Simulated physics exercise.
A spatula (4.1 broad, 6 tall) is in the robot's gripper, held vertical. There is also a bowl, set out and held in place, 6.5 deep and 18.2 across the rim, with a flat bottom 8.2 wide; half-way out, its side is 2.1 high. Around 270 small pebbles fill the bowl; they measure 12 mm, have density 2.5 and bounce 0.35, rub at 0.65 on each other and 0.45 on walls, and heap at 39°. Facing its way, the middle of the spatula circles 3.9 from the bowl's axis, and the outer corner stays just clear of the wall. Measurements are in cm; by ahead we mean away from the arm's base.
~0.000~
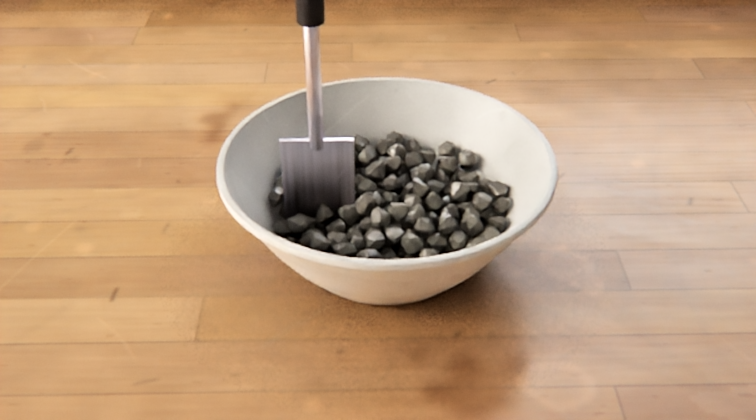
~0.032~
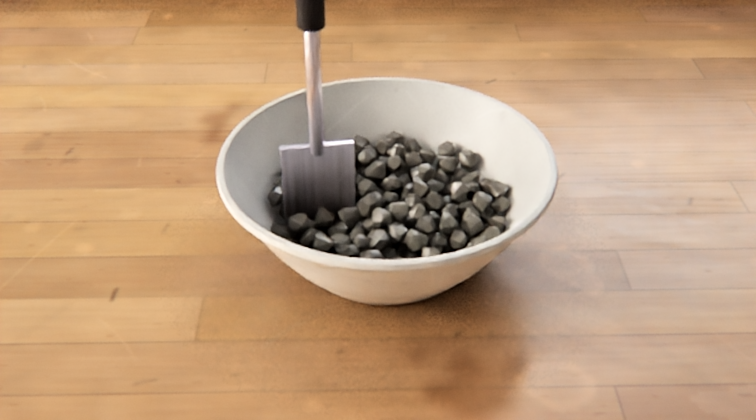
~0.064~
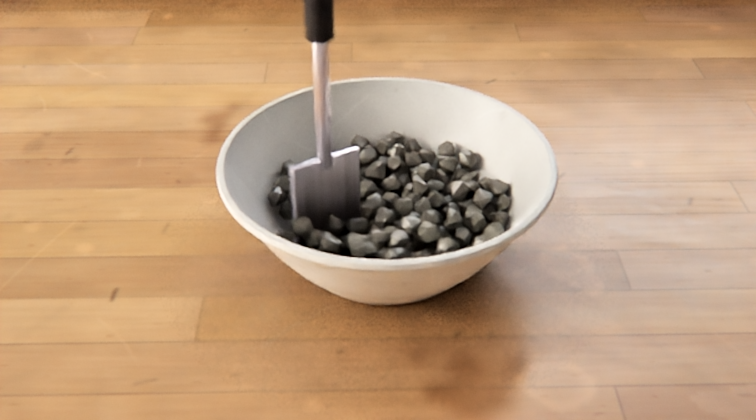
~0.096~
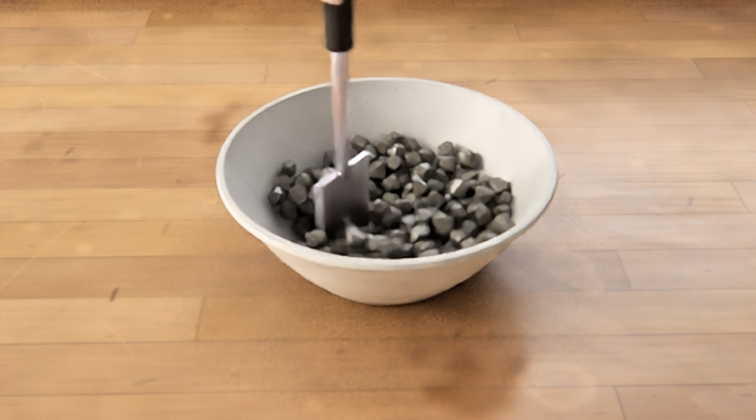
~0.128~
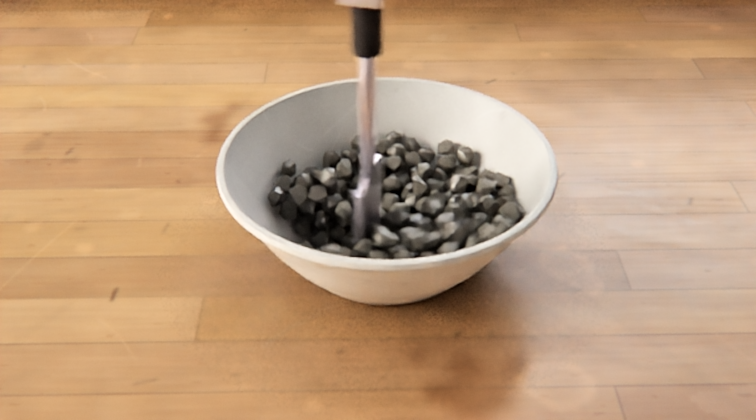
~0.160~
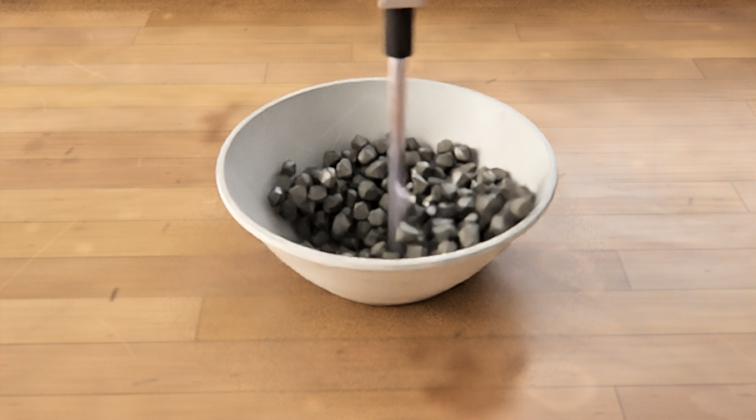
A spatula standing upright in a white bowl of dark pebbles turned until its blade was edge-on while sweeping to the right, pushing some of the pebbles toward the bowl's right side.
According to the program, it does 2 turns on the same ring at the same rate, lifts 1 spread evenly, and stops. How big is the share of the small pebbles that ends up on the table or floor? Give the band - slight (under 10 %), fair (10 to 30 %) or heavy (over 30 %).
Band: Fair.
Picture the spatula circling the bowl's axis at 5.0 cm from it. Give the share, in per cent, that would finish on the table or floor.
That would come to roughly 25 percent.
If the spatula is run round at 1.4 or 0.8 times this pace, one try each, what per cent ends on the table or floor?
I'd expect near 40 per cent, then near 15 per cent.
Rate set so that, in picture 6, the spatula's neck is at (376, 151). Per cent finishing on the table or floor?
It comes to around 15 percent.
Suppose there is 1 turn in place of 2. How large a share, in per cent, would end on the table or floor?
Then about 15 per cent.
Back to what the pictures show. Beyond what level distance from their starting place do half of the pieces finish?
Something near 9 cm, measured level.
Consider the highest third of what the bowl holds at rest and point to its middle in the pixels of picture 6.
It is centred around (324, 222).
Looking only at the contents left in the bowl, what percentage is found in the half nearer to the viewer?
Roughly 60 per cent.
By 0.52 s, 340° round, highest piece 8 above the table; 246 in the bowl, 18 on the table or floor, 5 in flight or on the tool.
By 0.87 s, 224° round, highest piece 8 above the table; 225 in the bowl, 41 on the table or floor, 3 in flight or on the tool.
By 1.25 s, 0° round, highest piece 6 above the table; 221 in the bowl, 48 on the table or floor.
By 1.95 s, 0° round, highest piece 6 above the table; 221 in the bowl, 48 on the table or floor.
Final count, 221 in the bowl, 48 on the table or floor. That is 18 % on the table or floor.
